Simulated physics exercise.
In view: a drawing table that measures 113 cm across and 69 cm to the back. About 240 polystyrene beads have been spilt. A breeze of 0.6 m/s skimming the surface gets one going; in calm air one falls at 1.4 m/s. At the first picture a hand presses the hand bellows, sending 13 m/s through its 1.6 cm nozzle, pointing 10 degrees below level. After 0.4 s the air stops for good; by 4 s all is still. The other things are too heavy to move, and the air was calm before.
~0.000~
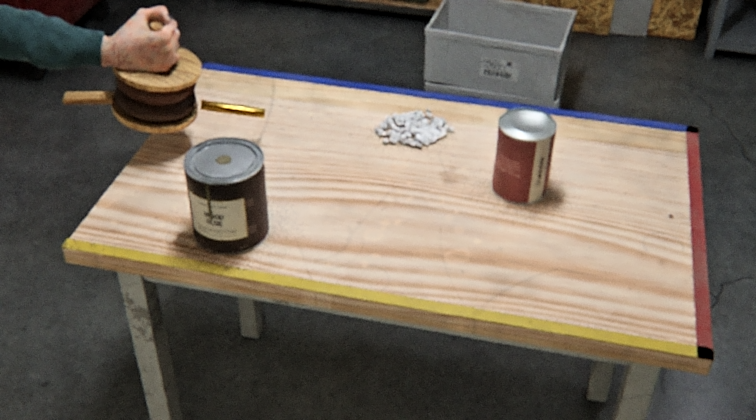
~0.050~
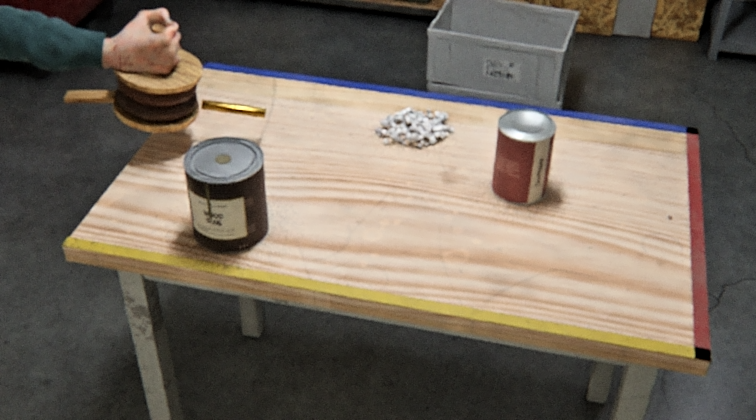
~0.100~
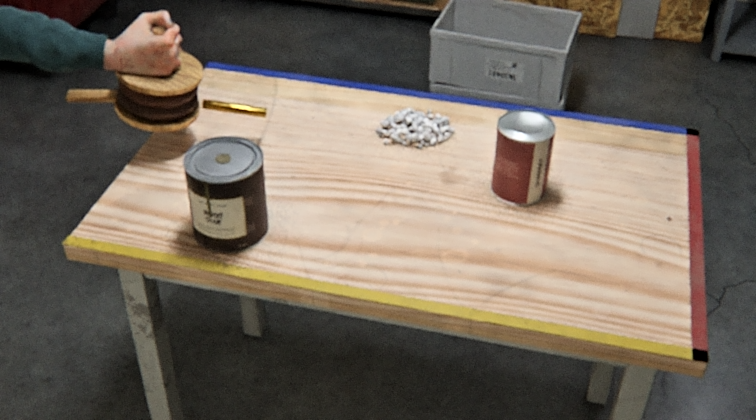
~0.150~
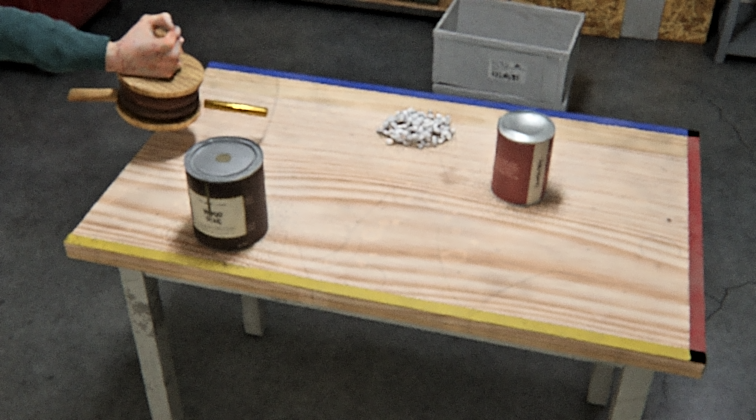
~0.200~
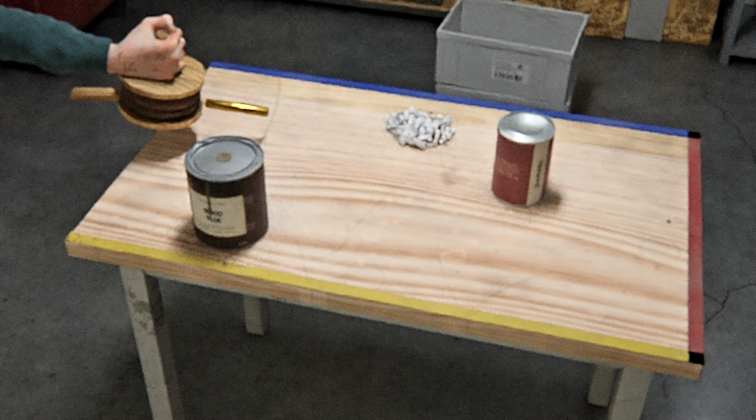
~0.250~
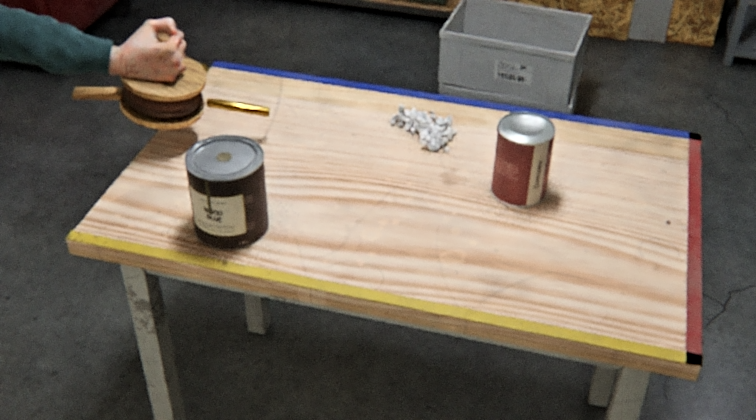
A pale wooden table edged with blue, yellow and red strips stands on a dark floor, seen from above at an angle that shifts very slightly. A hand in a green sleeve grips round wooden bellows with a brass nozzle at the upper left, near a dark tin, white beads, a red tin and a grey bin behind. The beads lie still, then some shift slightly rightward.
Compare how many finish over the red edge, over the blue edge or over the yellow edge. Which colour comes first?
It is blue that takes the most.
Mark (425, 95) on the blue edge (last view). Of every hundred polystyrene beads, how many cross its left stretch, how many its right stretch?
About 0 % left and 70 % right.
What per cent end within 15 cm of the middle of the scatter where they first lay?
Near 3 %.
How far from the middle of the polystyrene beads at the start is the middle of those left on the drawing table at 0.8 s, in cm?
About 50 cm.
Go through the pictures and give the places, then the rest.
In the first picture, the middle of the polystyrene beads is near (415, 129), none has stirred yet and the mouth of the hand bellows is at (265, 114).
In the second picture, the middle of the polystyrene beads is near (419, 129), none has stirred yet, the blue edge is centred on (440, 94), the yellow edge is centred on (365, 300) and the red edge is centred on (704, 228).
In the third picture, the middle of the polystyrene beads is near (420, 129), none has stirred yet, the top of a tin is at (527, 125) and the top of a tin is at (223, 158).
In the fourth picture, the middle of the polystyrene beads is near (420, 130) and none has stirred yet.
In the fifth picture, the middle of the polystyrene beads is near (417, 126) and about 5 % have left their places.
In the sixth picture, the middle of the polystyrene beads is near (428, 130), the farthest in sight from the hand bellows is at (454, 133) and about 30 % have left their places.
After 0.8 s the count stands so, 60 % are over the blue edge, 0 % over the yellow edge and 0 % over the red edge; the middle of those left on the top is near (668, 140).
After 1.3 s the count stands so, 66 % are over the blue edge, 0 % over the yellow edge and 23 % over the red edge.
After 2.2 s the count stands so, 66 % are over the blue edge, 0 % over the yellow edge and 23 % over the red edge.
After 4.0 s, at the end, 66 % are over the blue edge, 0 % over the yellow edge and 23 % over the red edge.
